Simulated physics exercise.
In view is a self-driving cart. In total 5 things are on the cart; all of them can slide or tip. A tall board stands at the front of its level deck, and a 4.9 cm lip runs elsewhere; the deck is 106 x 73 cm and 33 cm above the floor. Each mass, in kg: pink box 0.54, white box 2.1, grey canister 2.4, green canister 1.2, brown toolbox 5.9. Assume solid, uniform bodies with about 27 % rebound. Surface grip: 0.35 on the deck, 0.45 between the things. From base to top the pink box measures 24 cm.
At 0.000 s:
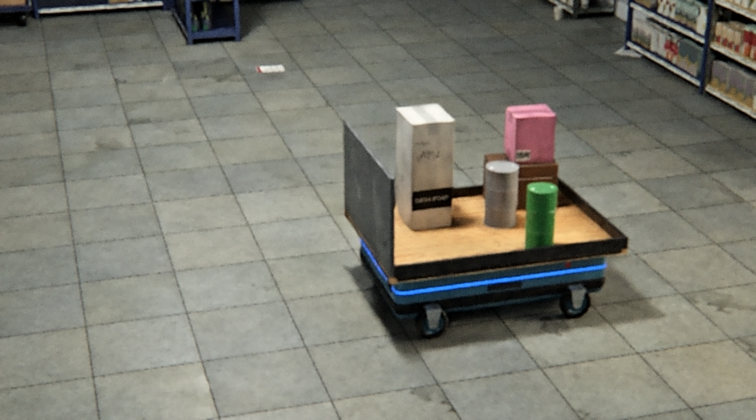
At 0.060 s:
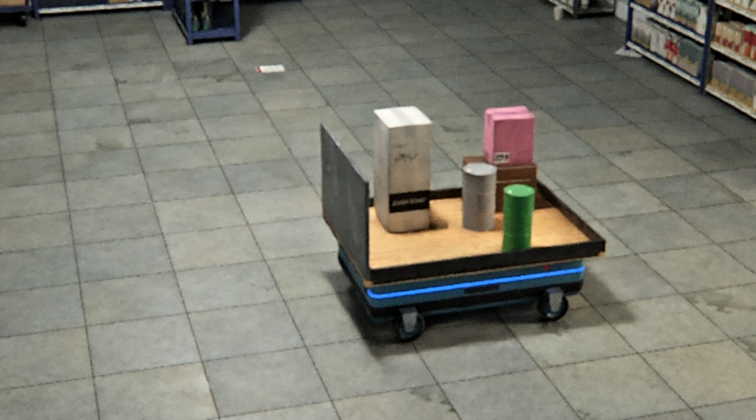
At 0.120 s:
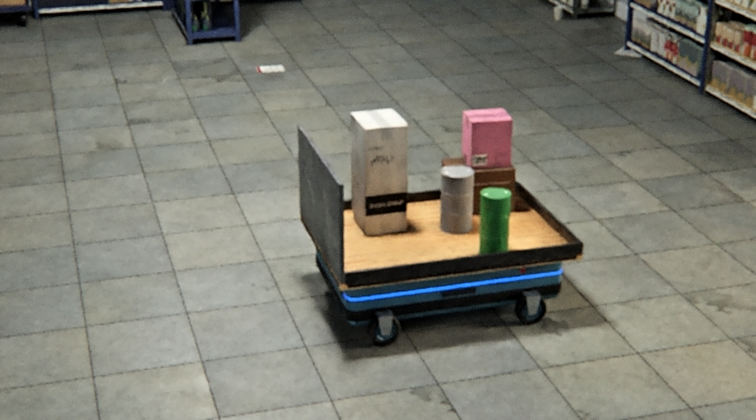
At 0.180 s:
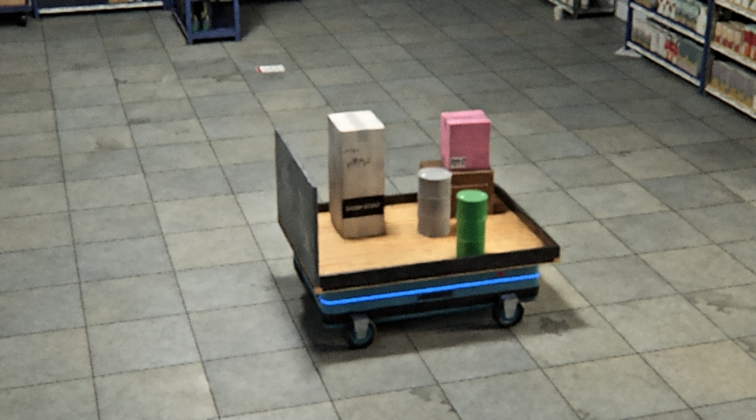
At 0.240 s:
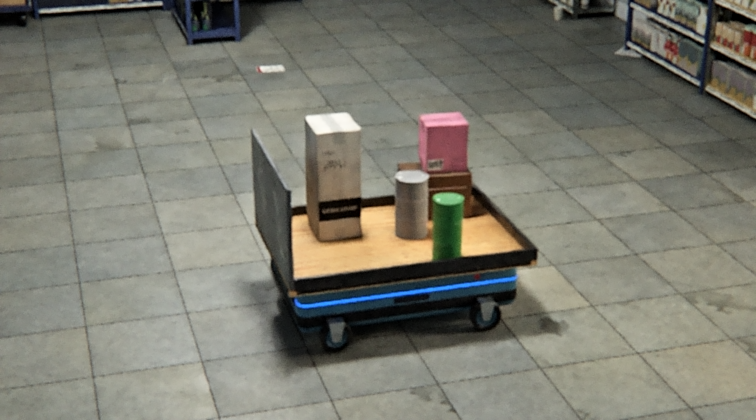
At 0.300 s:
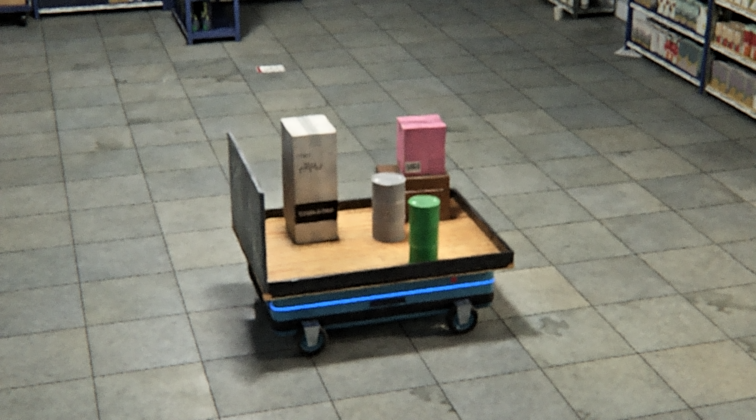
We see a low wheeled cart with a tall board at its left end roll steadily leftward across a tiled floor, carrying a white box, a pink box, a brown box and two canisters, which keep their places on the deck.
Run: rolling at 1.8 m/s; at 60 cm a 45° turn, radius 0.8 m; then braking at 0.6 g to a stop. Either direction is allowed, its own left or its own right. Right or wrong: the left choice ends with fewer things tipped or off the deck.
Wrong.
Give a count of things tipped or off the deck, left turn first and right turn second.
Turn left = 2, turn right = 1.
Turning left. By 0.70 s, cart 126 cm along, turned 37°; white box tilted 29° near (155, 219); pink box 8 cm from its spot near (247, 175); grey canister 8 cm from its spot.
By 1.10 s, cart 179 cm along, turned 45°; pink box and white box now off the deck; green canister 14 cm from its spot; grey canister 13 cm from its spot.
By 1.30 s, cart 180 cm along, turned 45°, stopped; green canister 24 cm from its spot; grey canister 23 cm from its spot; brown toolbox 18 cm from its spot.
When it is over (1.7 s), off the deck, pink box and white box; not toppled but over 10 cm from the start, grey canister, green canister and brown toolbox.
Turning right instead, green canister tipped over or off the deck, 1 of 5 in all.
